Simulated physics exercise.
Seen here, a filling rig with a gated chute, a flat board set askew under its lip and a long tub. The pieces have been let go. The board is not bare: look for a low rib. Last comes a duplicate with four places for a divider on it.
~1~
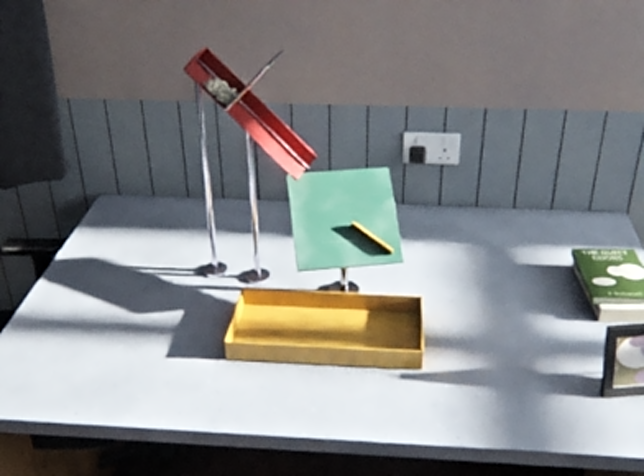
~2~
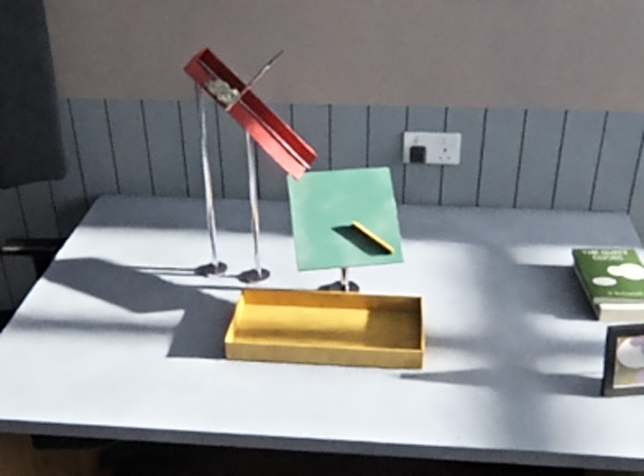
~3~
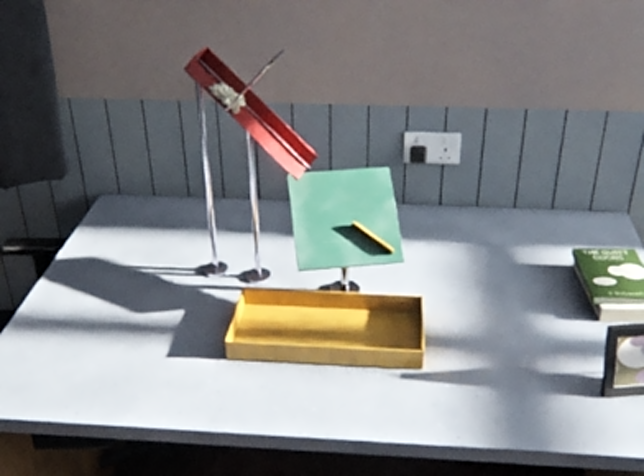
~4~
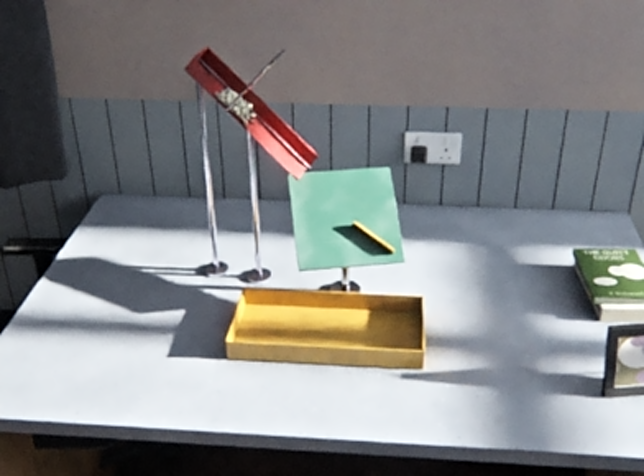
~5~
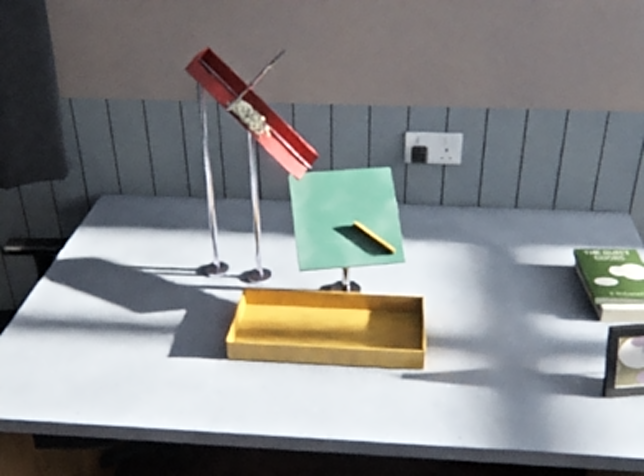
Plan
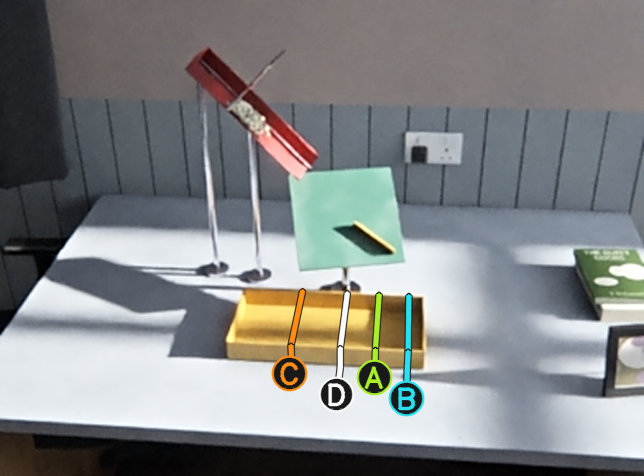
The clip opens on a sloping red chute on thin metal stands, with white beans gathered near its upper end, above a tilted green board with a yellow rib and an empty yellow tub. The beans then slide a short way down the chute toward the right, while everything else stays still.
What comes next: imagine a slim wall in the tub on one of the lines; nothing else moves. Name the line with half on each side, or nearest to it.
Best: A.
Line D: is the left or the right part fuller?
Right.
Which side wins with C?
The right side.
On the marked copy, line A crosses the front rim at (375, 349); line B crosses the front rim at (408, 351); line C crosses the front rim at (291, 345); line D crosses the front rim at (340, 347).
For line A, of what is caught, close to two thirds on the left of the divider, close to a third on the right.
For line B, of what is caught, all but a few on the left of the divider, a small share on the right.
For line C, of what is caught, none at all on the left of the divider, the whole lot on the right.
For line D, of what is caught, a small share on the left of the divider, all but a few on the right.
